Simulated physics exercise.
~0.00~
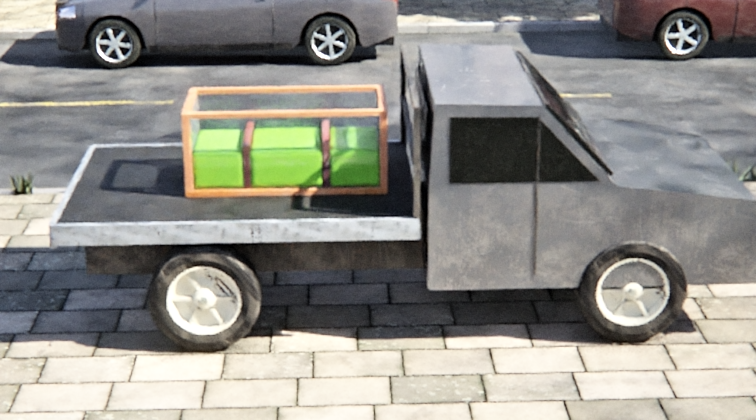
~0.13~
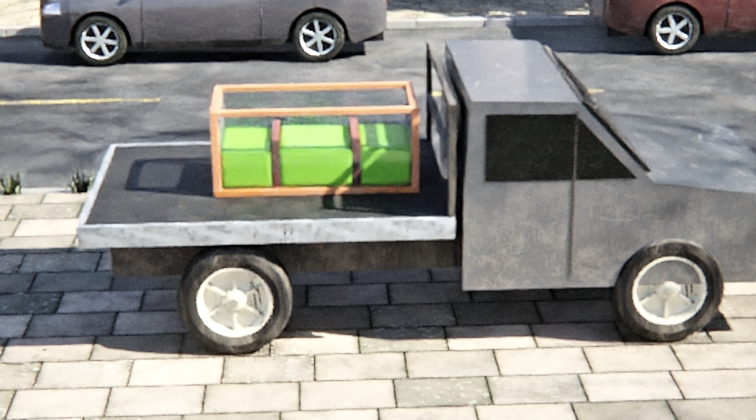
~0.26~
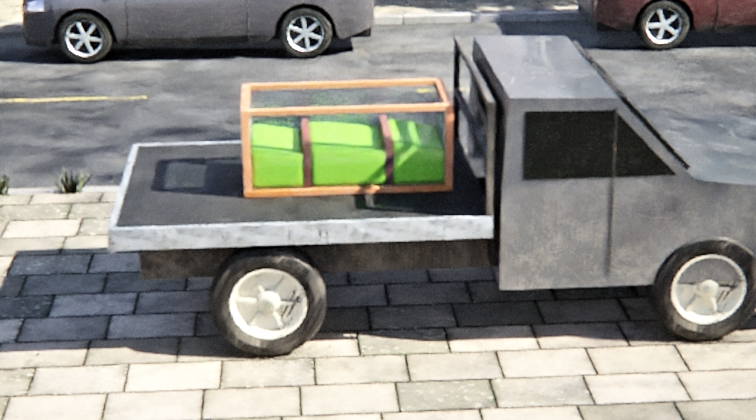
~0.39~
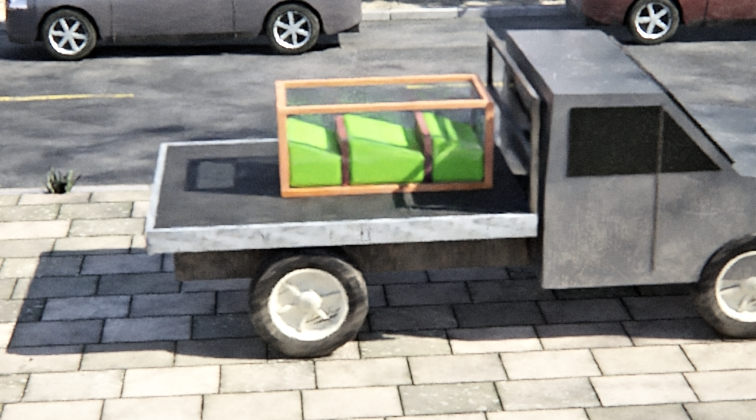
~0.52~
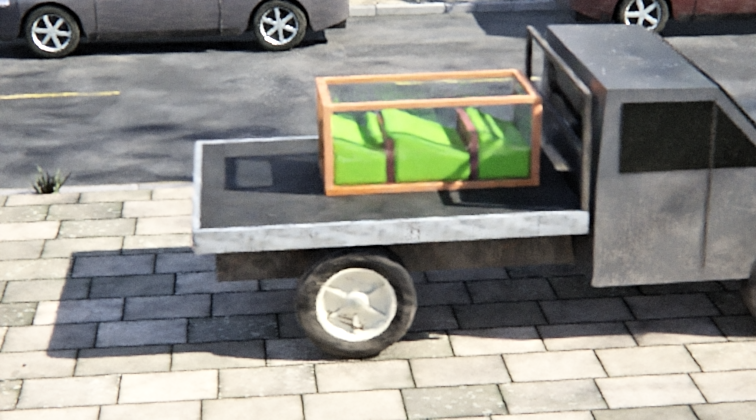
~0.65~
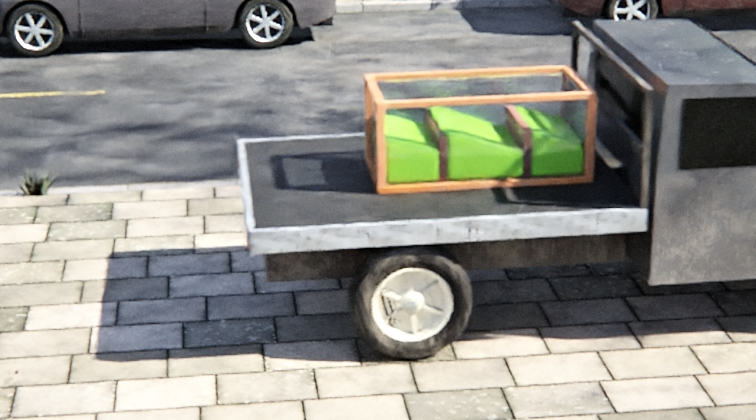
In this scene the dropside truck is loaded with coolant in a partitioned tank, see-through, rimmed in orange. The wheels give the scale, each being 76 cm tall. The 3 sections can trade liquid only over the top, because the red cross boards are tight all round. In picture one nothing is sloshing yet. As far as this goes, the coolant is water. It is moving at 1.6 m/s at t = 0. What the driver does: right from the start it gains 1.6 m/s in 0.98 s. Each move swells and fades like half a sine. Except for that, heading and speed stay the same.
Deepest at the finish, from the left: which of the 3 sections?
The first from the left.
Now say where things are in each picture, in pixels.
The first picture shows surface heights from the left, (218, 149), (283, 148), (354, 147); board top at (246, 147) and (326, 144); the front is on the right, levels are read along the near wall; a wheel hub at (204, 303).
The second picture shows surface heights from the left, (246, 148), (312, 147), (385, 145).
The third picture shows surface heights from the left, (277, 147), (344, 145), (418, 143).
The fourth picture shows surface heights from the left, (314, 146), (382, 142), (457, 140).
The fifth picture shows surface heights from the left, (358, 143), (427, 139), (503, 136).
The sixth picture shows surface heights from the left, (410, 139), (480, 136), (556, 133); a wheel hub at (413, 308).
By 0.95 s the mean depths from the left are 28, 26, 26 cm.
By 1.45 s the mean depths from the left are 28, 26, 26 cm.
By 1.95 s the mean depths from the left are 28, 26, 26 cm.
By 3.96 s the mean depths from the left are 28, 26, 26 cm.
